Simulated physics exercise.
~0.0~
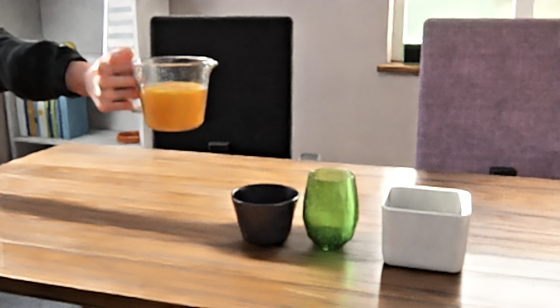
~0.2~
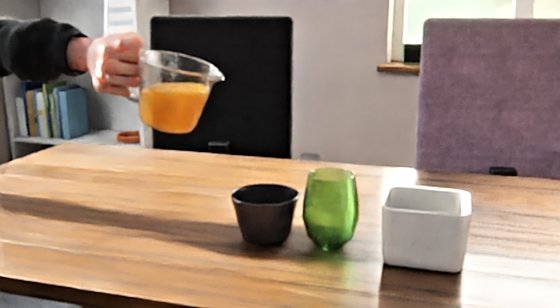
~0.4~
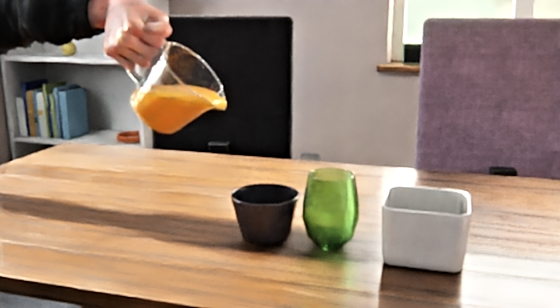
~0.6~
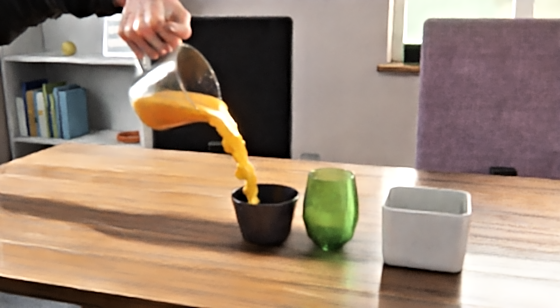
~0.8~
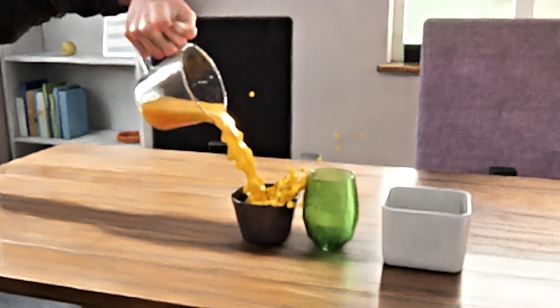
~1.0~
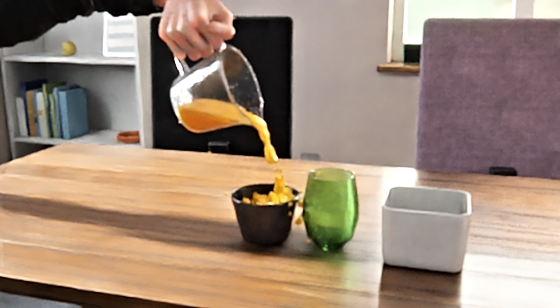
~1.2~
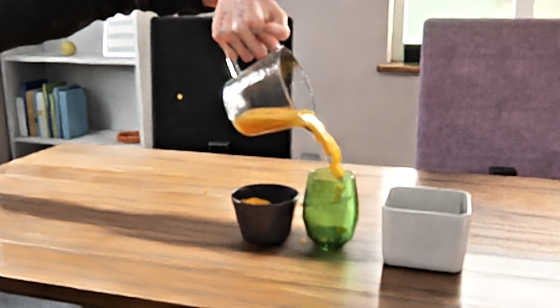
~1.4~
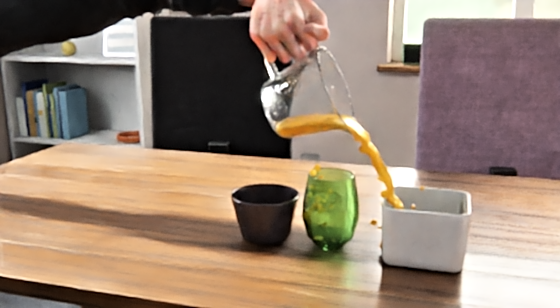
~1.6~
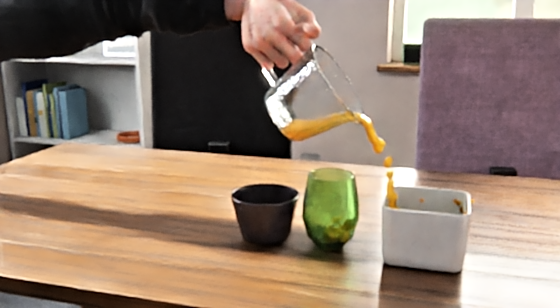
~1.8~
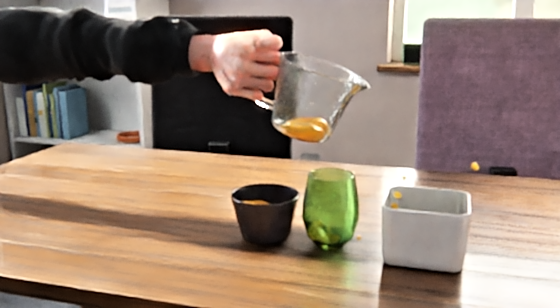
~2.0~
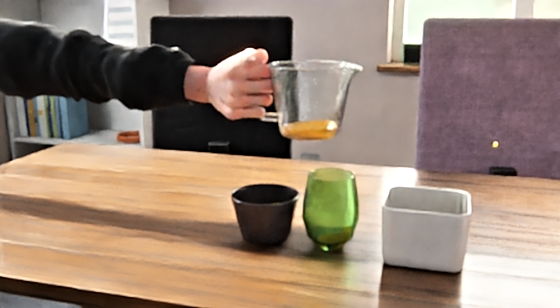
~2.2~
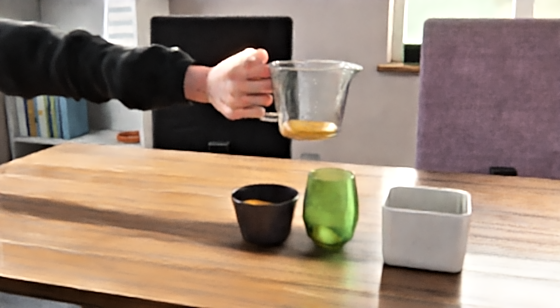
A hand tilts a glass jug rightwards, pouring orange juice across three containers, then levels it.
